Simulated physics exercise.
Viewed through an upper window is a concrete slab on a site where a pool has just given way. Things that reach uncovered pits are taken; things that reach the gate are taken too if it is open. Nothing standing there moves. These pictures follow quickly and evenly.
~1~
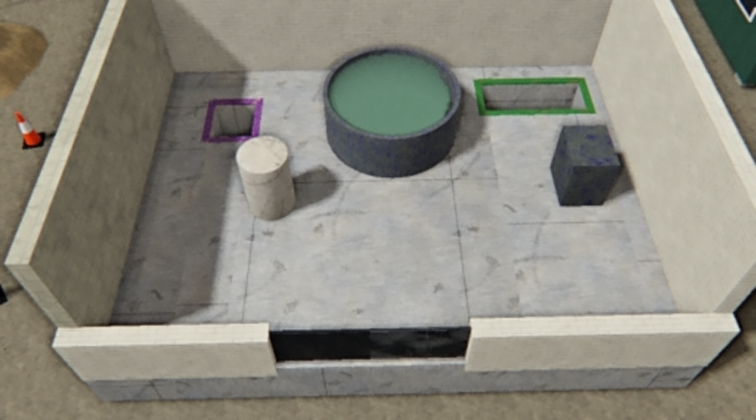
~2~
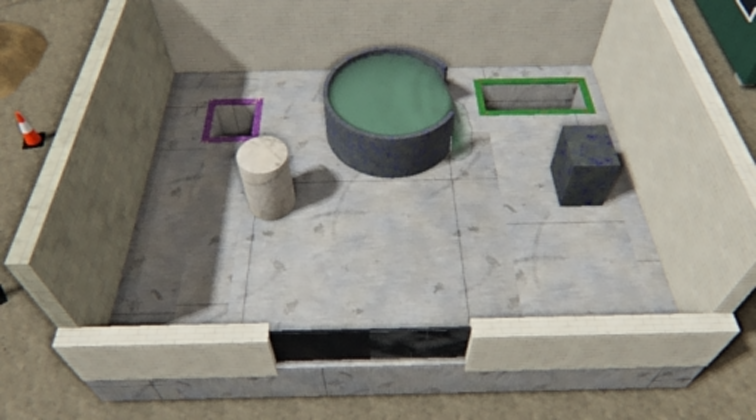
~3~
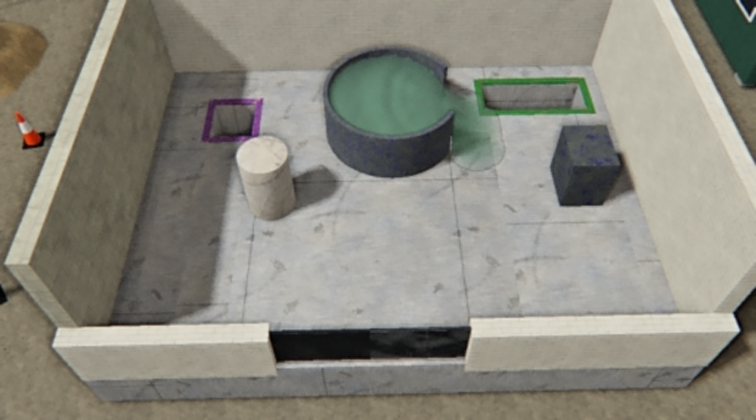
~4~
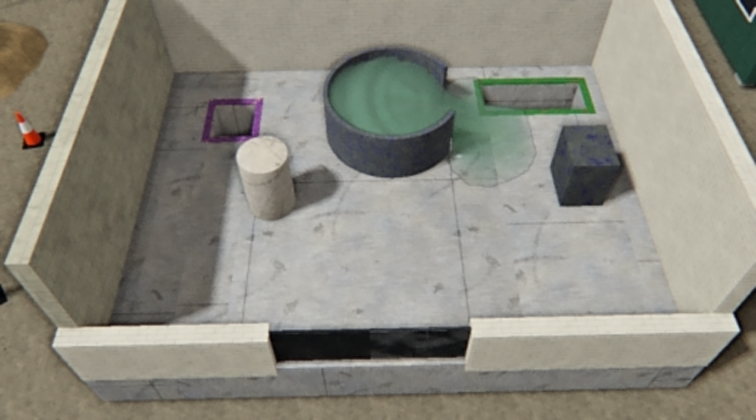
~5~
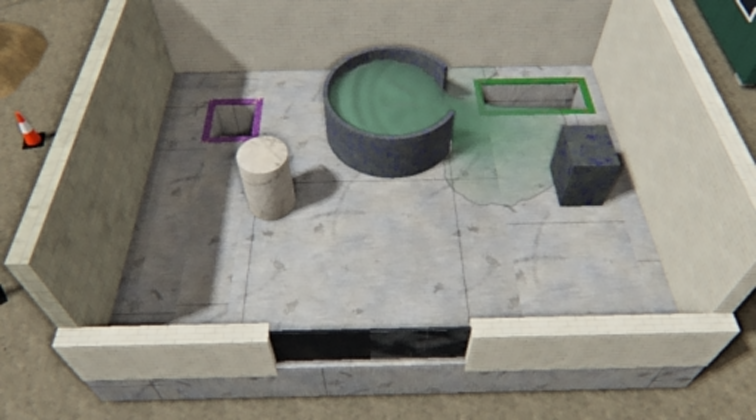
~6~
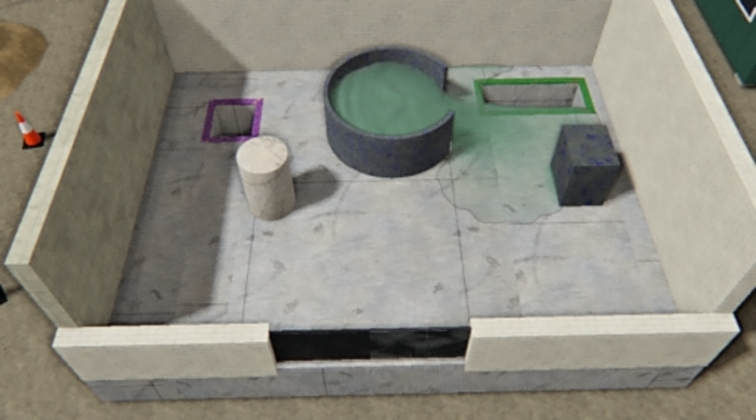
Green water pours from a gap in the round pool's right side and spreads across the slab.
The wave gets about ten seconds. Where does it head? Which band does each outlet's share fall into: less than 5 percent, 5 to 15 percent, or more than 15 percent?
Outcome: The gate is going to fail to get to five per cent; the green pit is going to fail to stay at fifteen per cent or less; the purple pit is going to fail to get to five per cent.
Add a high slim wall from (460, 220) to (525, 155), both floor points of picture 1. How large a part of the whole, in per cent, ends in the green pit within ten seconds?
Share, green pit - 60 in a hundred.
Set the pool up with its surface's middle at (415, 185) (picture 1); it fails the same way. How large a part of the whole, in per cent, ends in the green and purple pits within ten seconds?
Tally in per cent: Green pit 40, purple pit 2.
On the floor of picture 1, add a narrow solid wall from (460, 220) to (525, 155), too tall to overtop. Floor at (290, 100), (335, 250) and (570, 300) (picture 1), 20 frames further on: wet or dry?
Going spot by spot: High and dry, then drenched, then drenched.
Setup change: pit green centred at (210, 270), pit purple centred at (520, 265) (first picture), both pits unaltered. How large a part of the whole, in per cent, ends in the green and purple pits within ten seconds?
Green share 8%, purple share 20%.
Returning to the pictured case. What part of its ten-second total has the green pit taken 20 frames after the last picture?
Result: 60 % of the ten-second total.
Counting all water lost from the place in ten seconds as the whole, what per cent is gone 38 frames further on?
Around 85 percent.
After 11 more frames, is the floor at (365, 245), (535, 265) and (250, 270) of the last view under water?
Well, in turn they'd be dry underfoot, wet underfoot and dry underfoot.
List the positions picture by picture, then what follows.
Still water in the pool at (392, 93), in the first picture.
The front is at (460, 156), out from the gap at (452, 117), in the second picture.
The front is at (488, 164), out from the gap at (452, 118), in the third picture.
Water pours out at (452, 120) and has run to (526, 163), in the fourth picture.
The front is at a hidden place, out from the gap at (452, 120), in the fifth picture.
The front is at a hidden place, out from the gap at (452, 119), in the sixth picture.
A moment on, water covers 20 % of the floor; the gate 0 %, the green pit 11 %, the purple pit 0 %.
Next, water covers 30 % of the floor; the gate 0 %, the green pit 20 %, the purple pit 0 %.
Then, water covers 35 % of the floor; the gate 0 %, the green pit 33 %, the purple pit 0 %.
Later, water covers 65 % of the floor; the gate 0 %, the green pit 46 %, the purple pit 0 %.
In the end, water covers 85 % of the floor; the gate 0 %, the green pit 54 %, the purple pit 0 %.
